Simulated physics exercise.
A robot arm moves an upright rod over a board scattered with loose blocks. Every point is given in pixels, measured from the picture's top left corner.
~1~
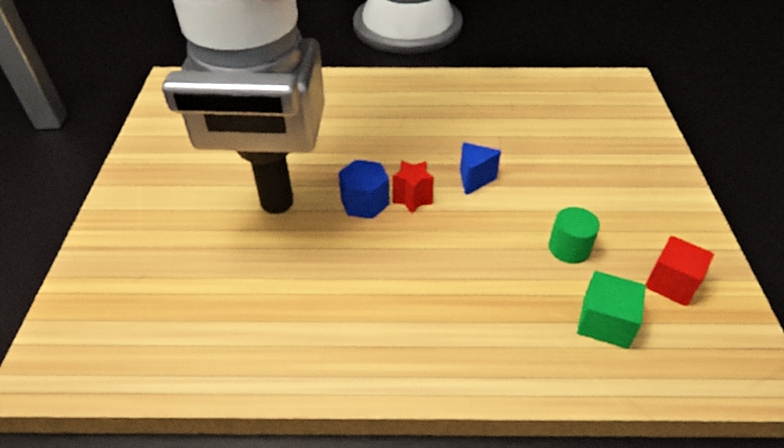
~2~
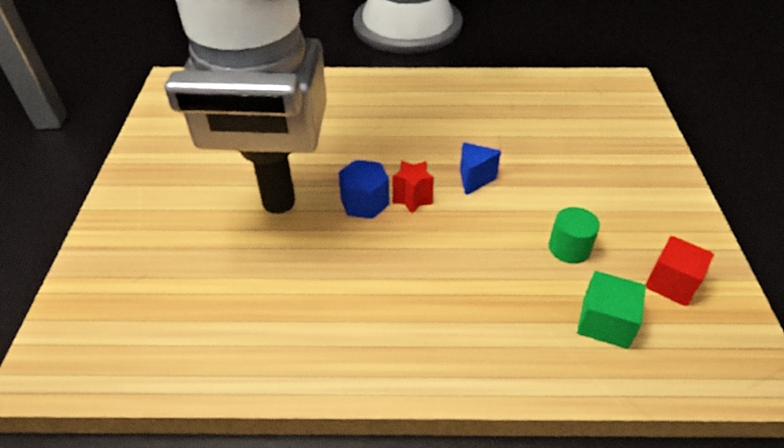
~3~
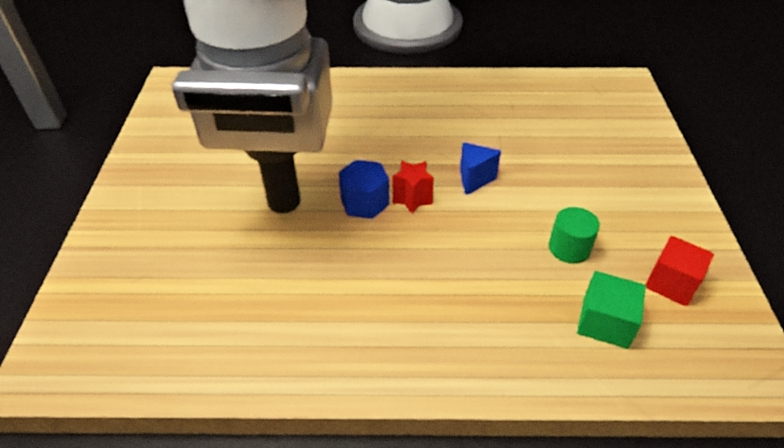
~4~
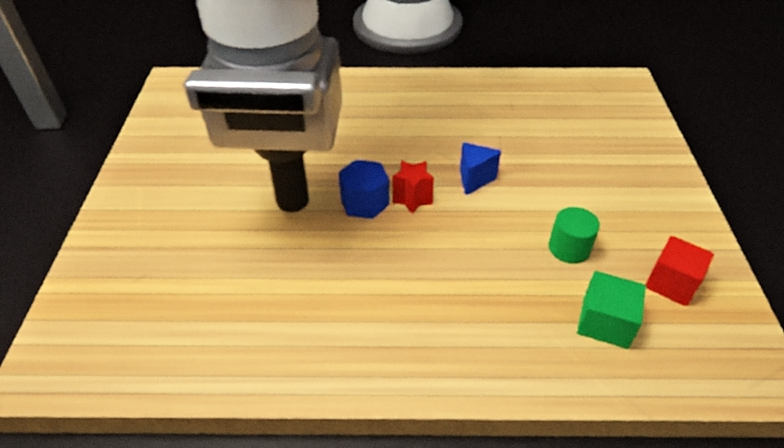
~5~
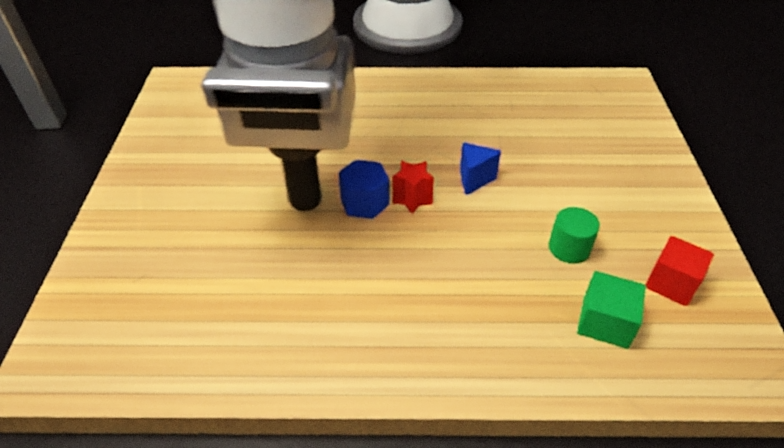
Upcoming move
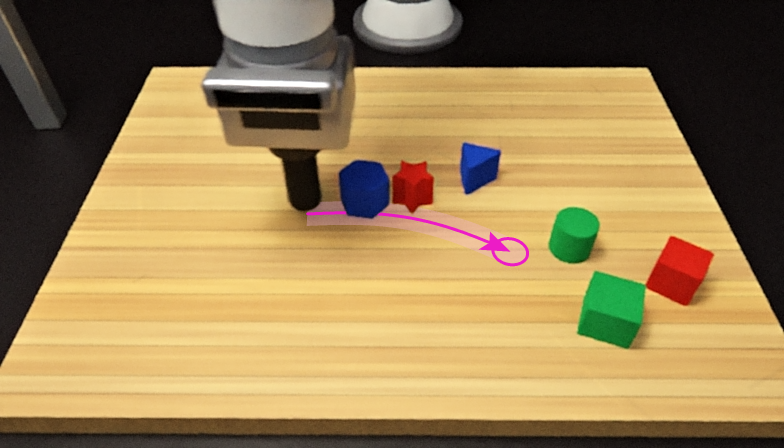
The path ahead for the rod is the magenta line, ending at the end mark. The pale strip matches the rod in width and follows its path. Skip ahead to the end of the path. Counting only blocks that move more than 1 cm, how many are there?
I'd say two blocks get moved.
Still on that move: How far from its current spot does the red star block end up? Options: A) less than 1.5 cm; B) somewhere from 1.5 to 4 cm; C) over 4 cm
B (somewhere from 1.5 to 4 cm)
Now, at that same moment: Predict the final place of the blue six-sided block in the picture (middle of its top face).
The blue six-sided block ends near (407, 162).
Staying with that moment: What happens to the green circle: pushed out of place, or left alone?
It is still on its spot.
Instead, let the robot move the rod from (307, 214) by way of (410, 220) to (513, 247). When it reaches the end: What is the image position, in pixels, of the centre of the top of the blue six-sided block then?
I'd guess (399, 164).
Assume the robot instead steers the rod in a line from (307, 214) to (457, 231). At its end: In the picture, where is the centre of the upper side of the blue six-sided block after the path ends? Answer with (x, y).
Its top middle: (386, 168).
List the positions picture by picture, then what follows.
Rod tip (277, 204); block tops, blue six-sided block (363, 175); red star block (414, 172); green circle (578, 221), in the first picture.
Rod (279, 204); blocks unchanged, in the second picture.
Rod (284, 203); blocks unchanged, in the third picture.
Rod (293, 203); blocks unchanged, in the fourth picture.
Rod (306, 201); blue six-sided block (363, 175); red star block (414, 172); green circle (578, 221), in the fifth picture.
Path on the board, from (307, 214) via (376, 214) and (444, 226), ending at (510, 251).
What follows on the original path. One third of the way, rod (378, 201); blue six-sided block (402, 165), turned 45° anticlockwise; red star block (442, 164), turned 50° clockwise.
Two thirds of the way, rod (446, 214); blue six-sided block (407, 162), turned 55° anticlockwise; red star block (446, 163), turned 50° clockwise.
At the end, rod (513, 239); blue six-sided block (407, 162), turned 55° anticlockwise; red star block (446, 163), turned 50° clockwise; green circle in place.
